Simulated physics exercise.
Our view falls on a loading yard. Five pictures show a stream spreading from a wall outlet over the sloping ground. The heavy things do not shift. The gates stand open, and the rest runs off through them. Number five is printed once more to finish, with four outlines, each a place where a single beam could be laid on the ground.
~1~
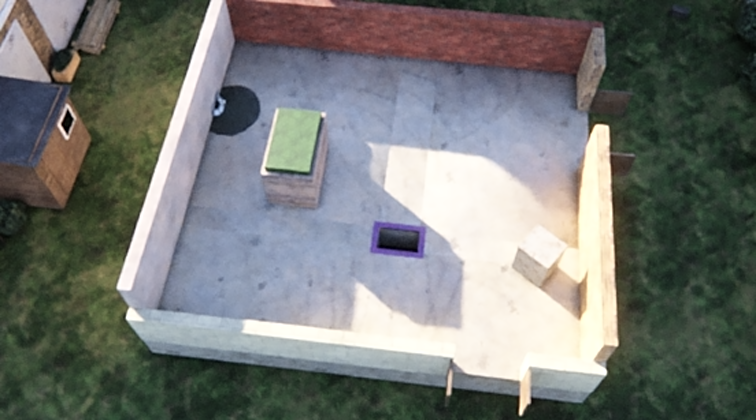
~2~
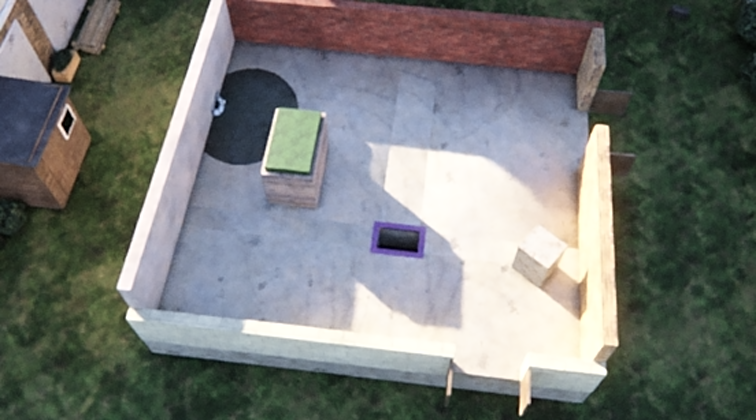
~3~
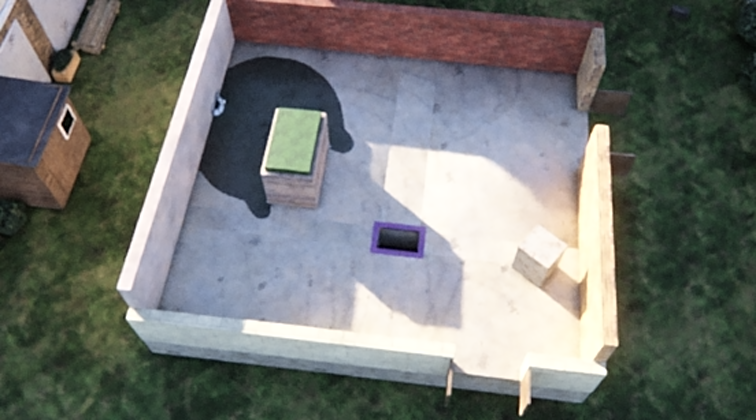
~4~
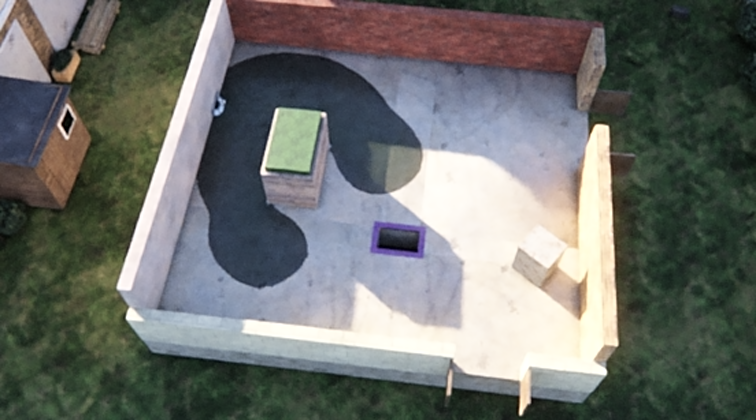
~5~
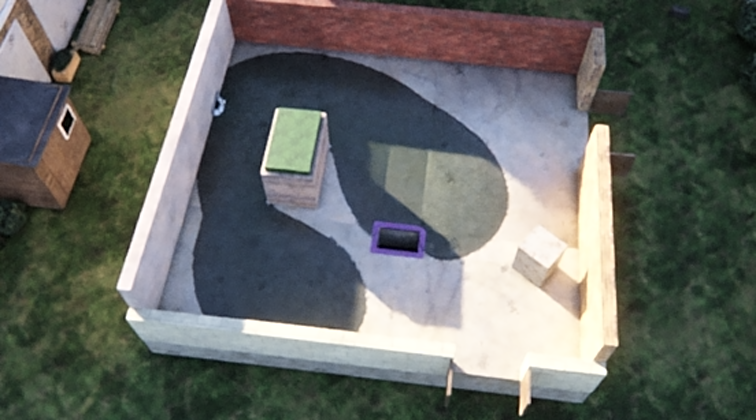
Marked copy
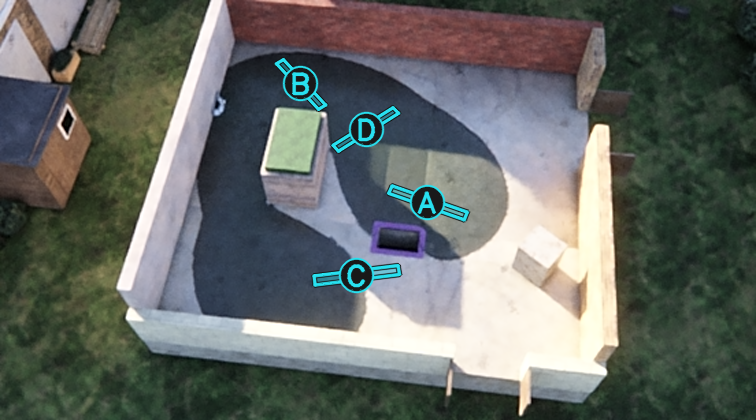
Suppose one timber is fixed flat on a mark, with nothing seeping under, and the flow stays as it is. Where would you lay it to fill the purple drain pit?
It is C.
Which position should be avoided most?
Here it is position D.
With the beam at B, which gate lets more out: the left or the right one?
The left gate.
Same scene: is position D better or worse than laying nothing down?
Worse.
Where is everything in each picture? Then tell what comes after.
The first picture shows outfall at (215, 104); purple drain pit at (398, 240); open gate at (486, 364); open gate at (578, 139); 2 % of the ground under water, visible out to (255, 110); purple drain pit still dry.
In the second picture, 7 % of the ground under water, visible out to (242, 163); purple drain pit still dry.
In the third picture, 14 % of the ground under water, visible out to (267, 214); purple drain pit still dry.
In the fourth picture, 27 % of the ground under water, visible out to (418, 156); purple drain pit still dry.
In the fifth picture, 47 % of the ground under water, visible out to (504, 203); purple drain pit taking water.
In cyan, A from (390, 189) to (465, 215); B from (279, 61) to (322, 107); C from (314, 280) to (398, 270); D from (335, 148) to (395, 110).
If A is chosen, about 8 % of the stream goes into the purple drain pit, about 88 % out by the gates.
If B is chosen, about 10 % of the stream goes into the purple drain pit, about 86 % out by the gates.
If C is chosen, about 14 % of the stream goes into the purple drain pit, about 83 % out by the gates.
If D is chosen, about 4 % of the stream goes into the purple drain pit, about 89 % out by the gates.
